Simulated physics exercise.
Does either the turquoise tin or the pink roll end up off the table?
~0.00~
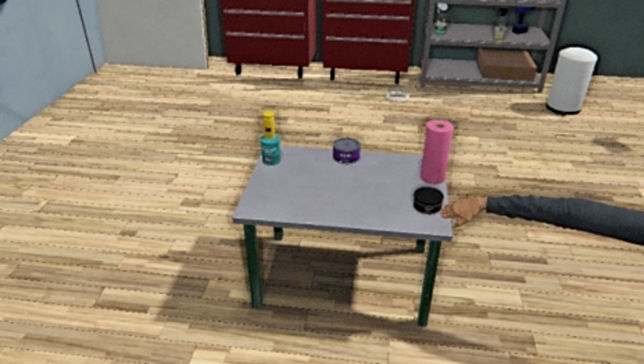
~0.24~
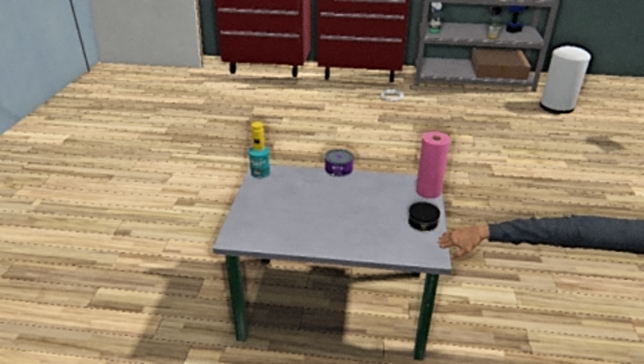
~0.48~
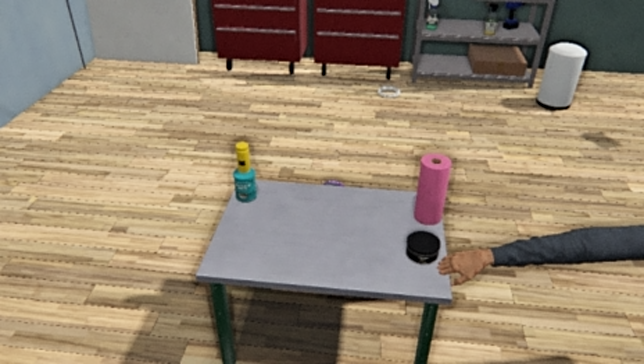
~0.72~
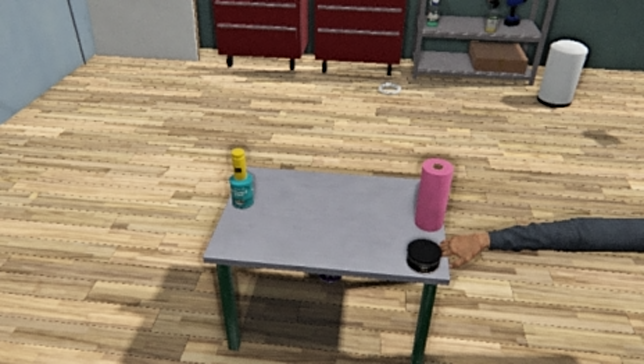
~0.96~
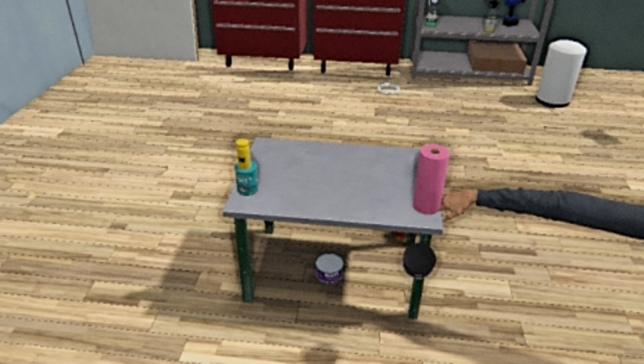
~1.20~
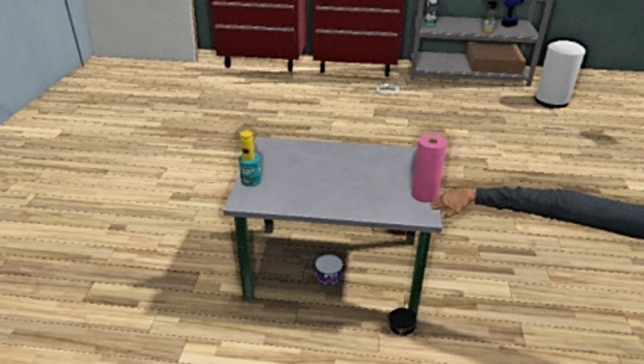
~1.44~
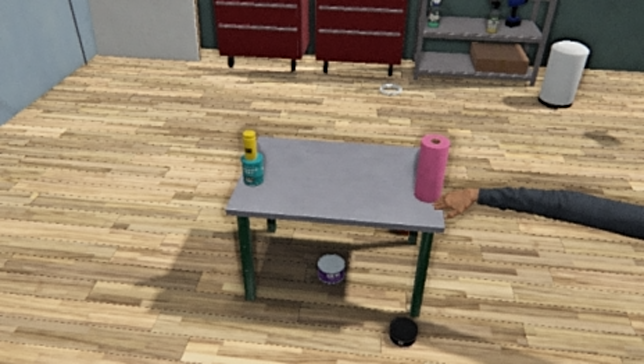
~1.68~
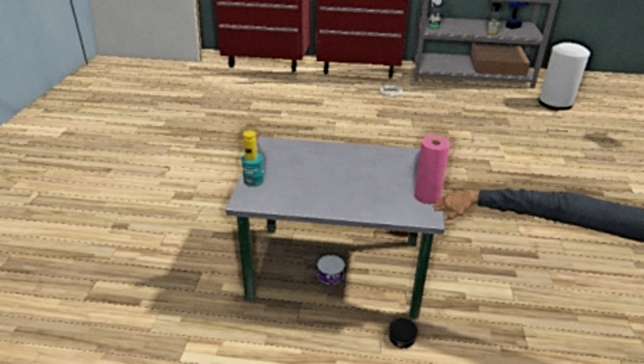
No, both the turquoise tin and the pink roll are still on the tabletop at the end.
